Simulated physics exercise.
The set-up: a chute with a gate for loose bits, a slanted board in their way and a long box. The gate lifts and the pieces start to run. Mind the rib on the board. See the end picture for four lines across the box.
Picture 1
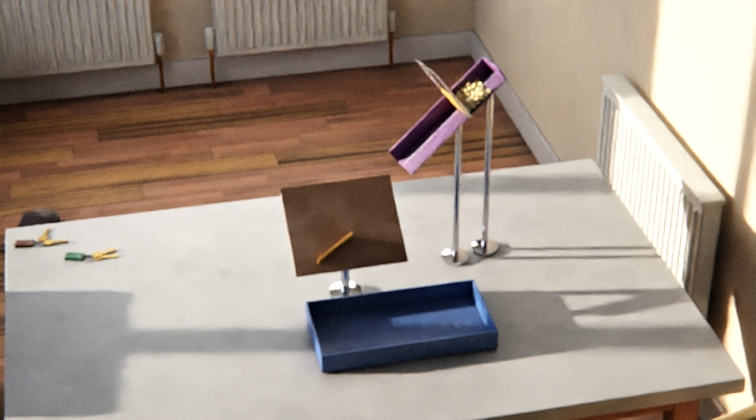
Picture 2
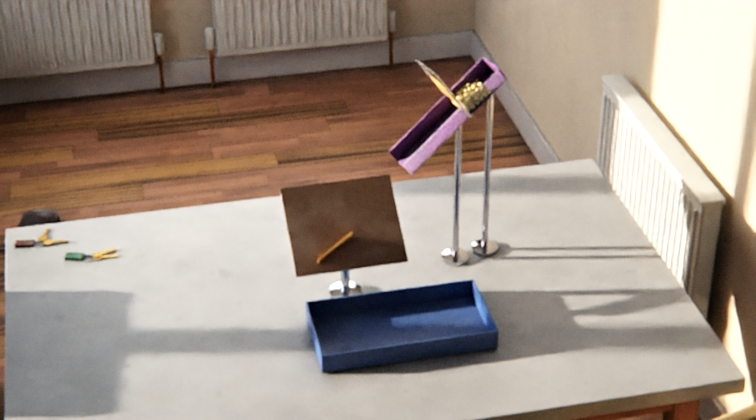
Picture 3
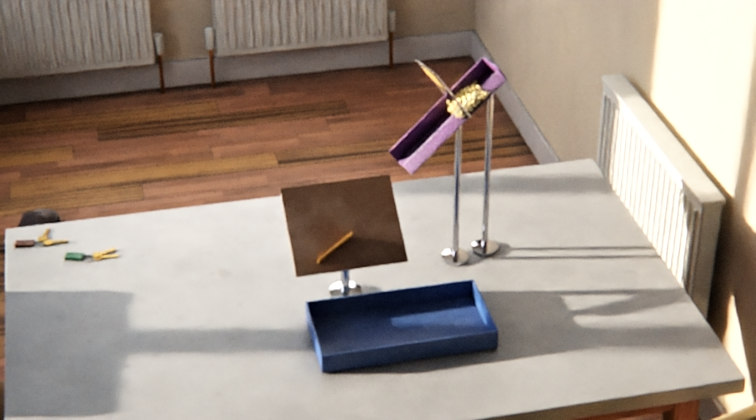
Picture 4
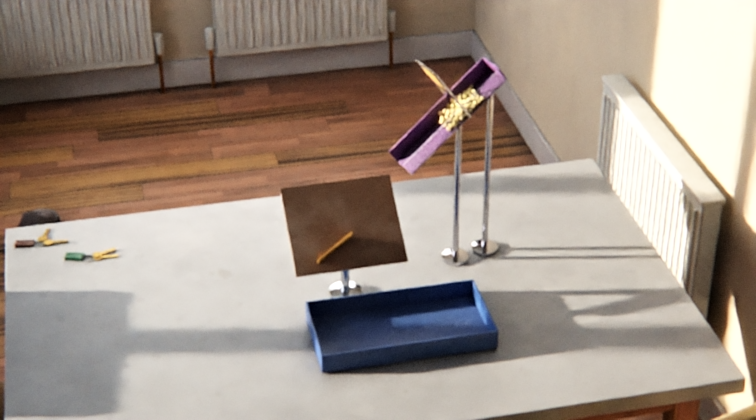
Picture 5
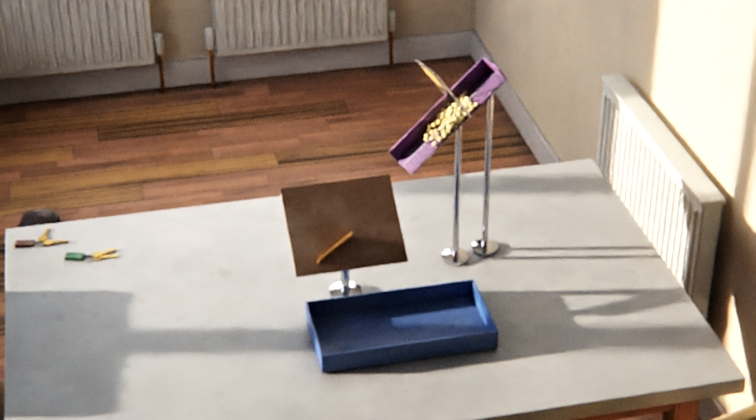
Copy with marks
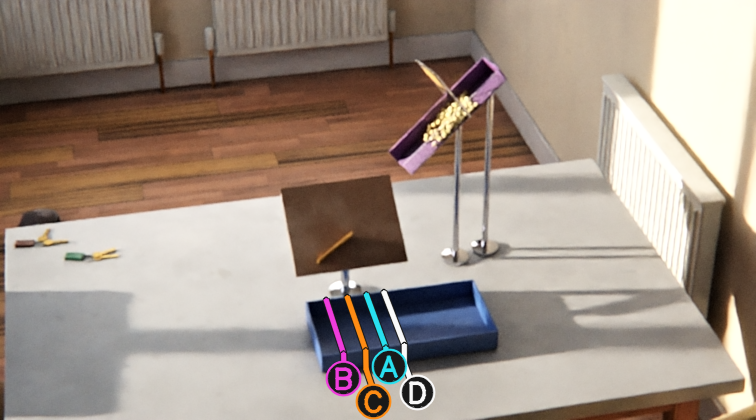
On a grey table in a sunlit room, a purple chute on metal stands holds a clump of small pale-yellow pieces near its upper end, above a tilted brown board and an empty blue box. The pieces begin sliding down to the left, spreading along the chute toward its lower half.
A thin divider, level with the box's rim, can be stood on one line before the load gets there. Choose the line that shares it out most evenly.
The best line is C.
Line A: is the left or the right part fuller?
The left side.
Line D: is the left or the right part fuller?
More lands on the left.
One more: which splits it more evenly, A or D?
That would be A.
On the marked copy, line A crosses the front rim at (385, 346); line B crosses the front rim at (343, 352); line C crosses the front rim at (365, 349); line D crosses the front rim at (404, 344).
If A is chosen, of what is caught, most on the left of the divider, about a quarter on the right.
If B is chosen, of what is caught, a small part on the left of the divider, most on the right.
If C is chosen, of what is caught, about a third on the left of the divider, about two thirds on the right.
If D is chosen, of what is caught, nearly all on the left of the divider, a stray few on the right.
